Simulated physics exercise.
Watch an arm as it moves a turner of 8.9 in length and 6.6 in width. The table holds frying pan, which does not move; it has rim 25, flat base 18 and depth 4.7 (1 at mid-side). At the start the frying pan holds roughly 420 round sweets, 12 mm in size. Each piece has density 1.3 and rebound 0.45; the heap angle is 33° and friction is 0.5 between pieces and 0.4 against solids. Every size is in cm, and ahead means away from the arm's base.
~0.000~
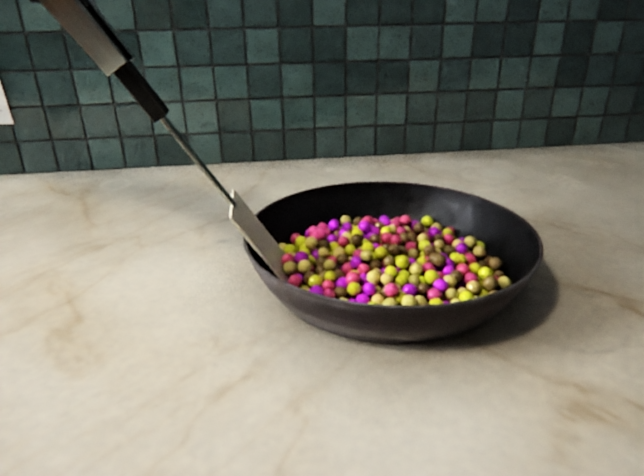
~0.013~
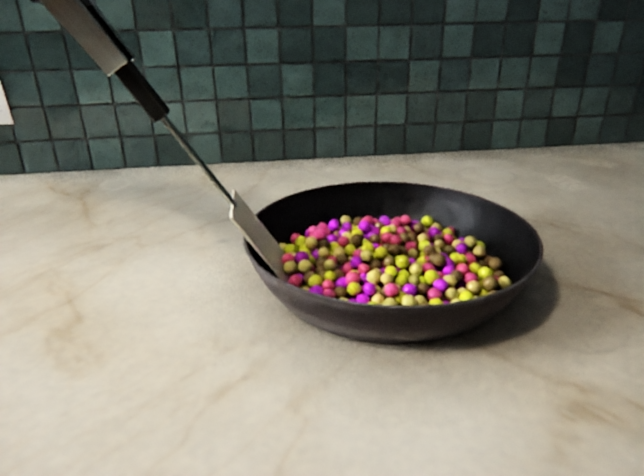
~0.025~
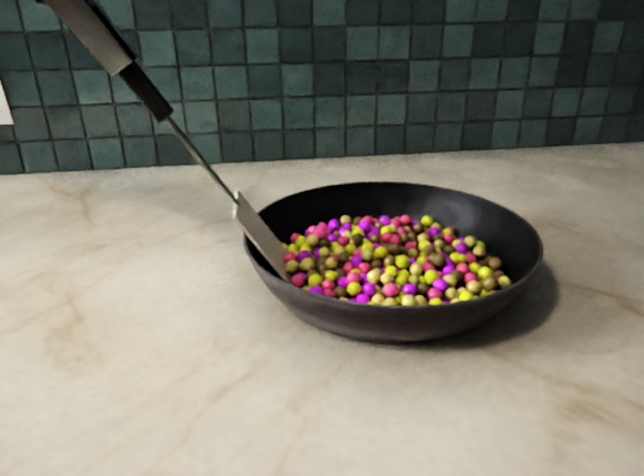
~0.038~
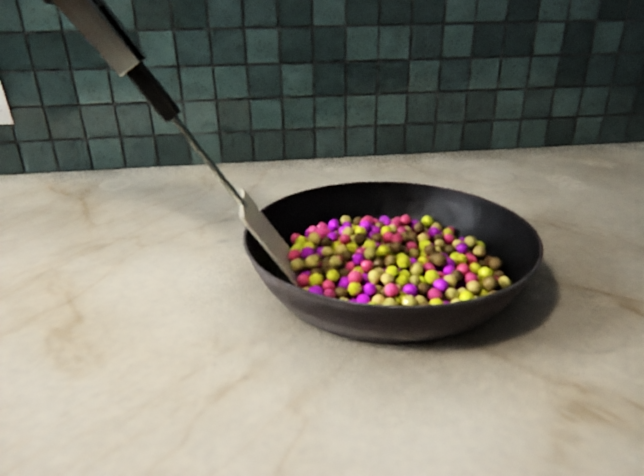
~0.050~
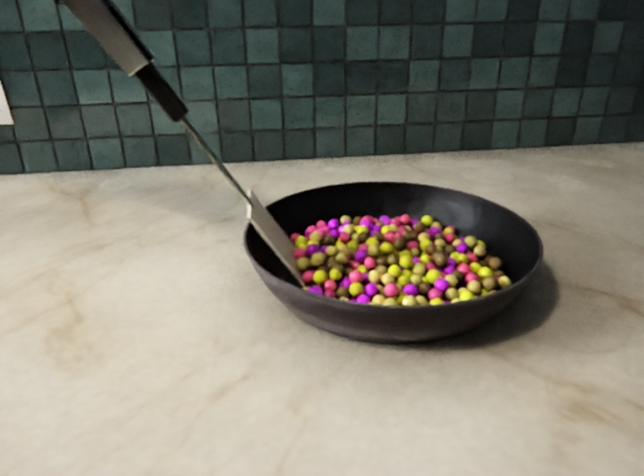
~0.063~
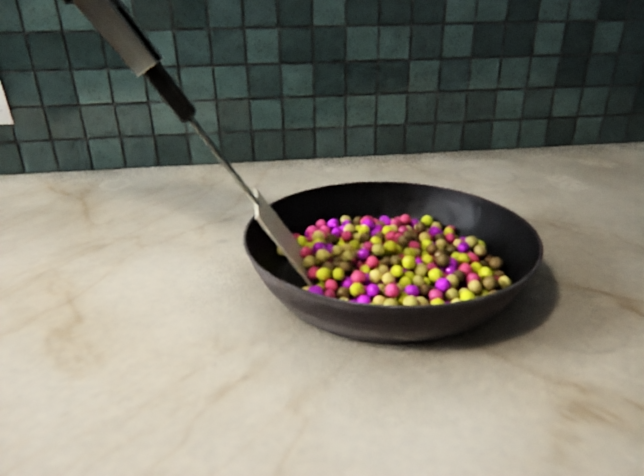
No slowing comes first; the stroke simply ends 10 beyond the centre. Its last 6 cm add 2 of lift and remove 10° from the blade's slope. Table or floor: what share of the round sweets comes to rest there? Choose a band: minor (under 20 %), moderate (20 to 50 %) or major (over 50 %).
Minor.
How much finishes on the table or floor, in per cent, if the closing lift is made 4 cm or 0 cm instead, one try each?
Roughly 15 % and then 10 %.
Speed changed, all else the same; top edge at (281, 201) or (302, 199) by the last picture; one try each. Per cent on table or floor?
First try about 25 %, second try about 30 %.
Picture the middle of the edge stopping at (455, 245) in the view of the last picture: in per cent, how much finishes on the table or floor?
I'd estimate about 0 per cent.
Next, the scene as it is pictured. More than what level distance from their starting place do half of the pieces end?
Near 2 cm, measured level.
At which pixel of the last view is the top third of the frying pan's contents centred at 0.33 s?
It is centred at roughly (464, 235).
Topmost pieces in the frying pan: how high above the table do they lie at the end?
Near 6.0 centimetres high.
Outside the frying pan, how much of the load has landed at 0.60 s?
Around 10 %.
After 0.20 s, sloping 58°, highest piece 5 above the table; 421 in the frying pan.
After 0.33 s, sloping 55°, highest piece 6 above the table; 421 in the frying pan.
After 0.60 s, sloping 48°, highest piece 6 above the table; 363 in the frying pan, 52 on the table or floor, 6 on the blade or in flight.
After 1.65 s, sloping 48°, highest piece 6 above the table; 363 in the frying pan, 58 on the table or floor.
At rest, 363 in the frying pan, 58 on the table or floor. That is 14 % on the table or floor.
